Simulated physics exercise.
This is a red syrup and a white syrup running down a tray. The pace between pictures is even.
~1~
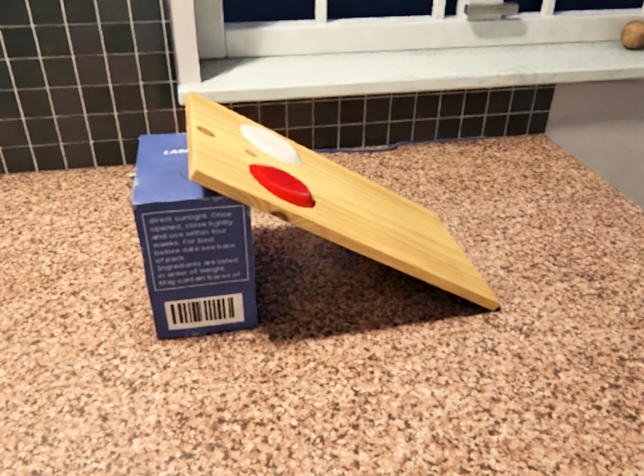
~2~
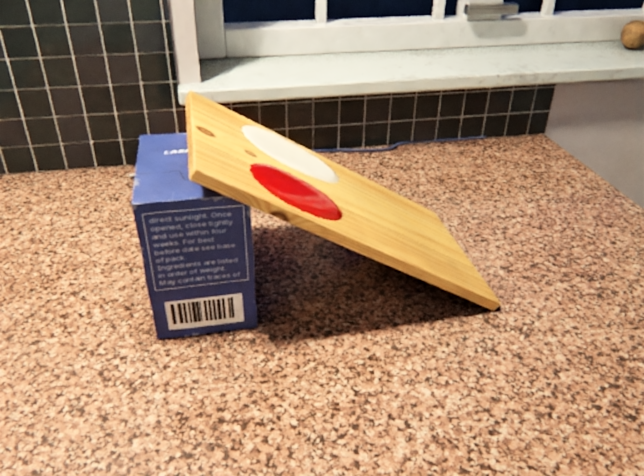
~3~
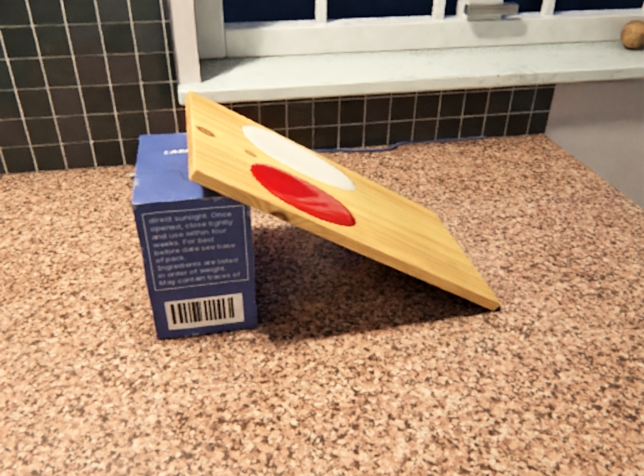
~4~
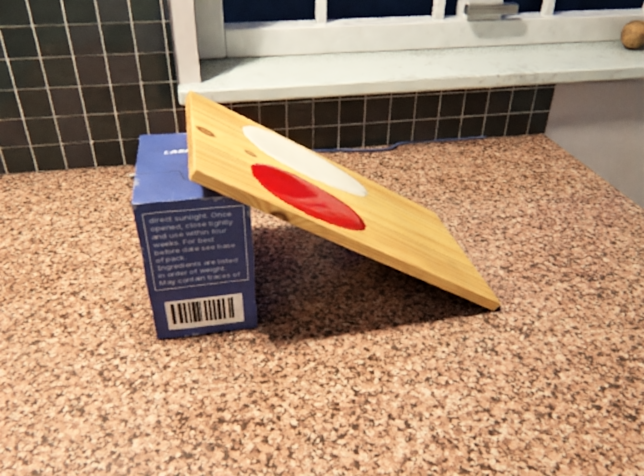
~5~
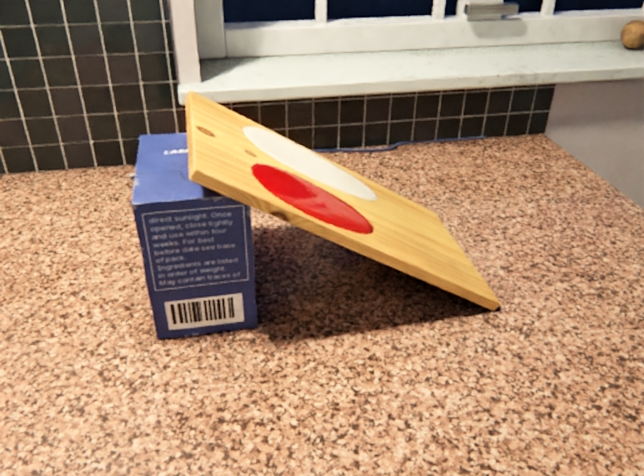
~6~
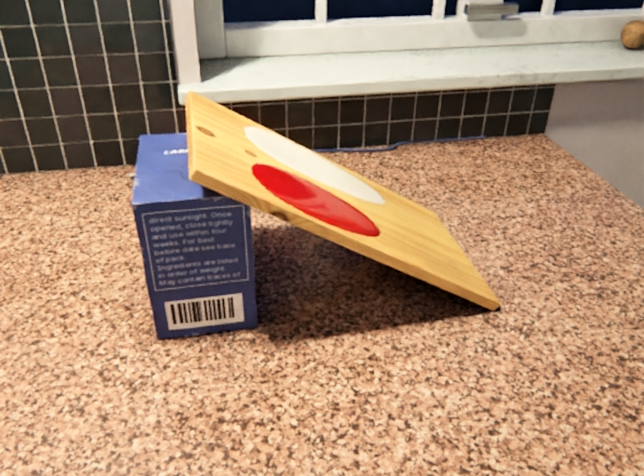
Red and white syrup spread side by side down a sloping wooden board propped on a blue box, stretching quickly to the right at first, then creeping more slowly as the patches grew longer.
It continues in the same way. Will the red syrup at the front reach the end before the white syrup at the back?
Watch the one behind the other - it will make it down first.
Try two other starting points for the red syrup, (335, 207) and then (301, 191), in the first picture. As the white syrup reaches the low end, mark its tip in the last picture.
Its tip is at (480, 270) in the first case and at (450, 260) in the second.
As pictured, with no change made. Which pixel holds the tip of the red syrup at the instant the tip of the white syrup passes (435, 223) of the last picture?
Front, final frame: Approx. (421, 247) px.
Shortly, the red syrup is three quarters of the way down; the white syrup is three quarters of the way down.
Then, the red syrup is three quarters of the way down; the white syrup is close to the edge.
At the finish, the red syrup is three quarters of the way down; the white syrup is at the low edge.
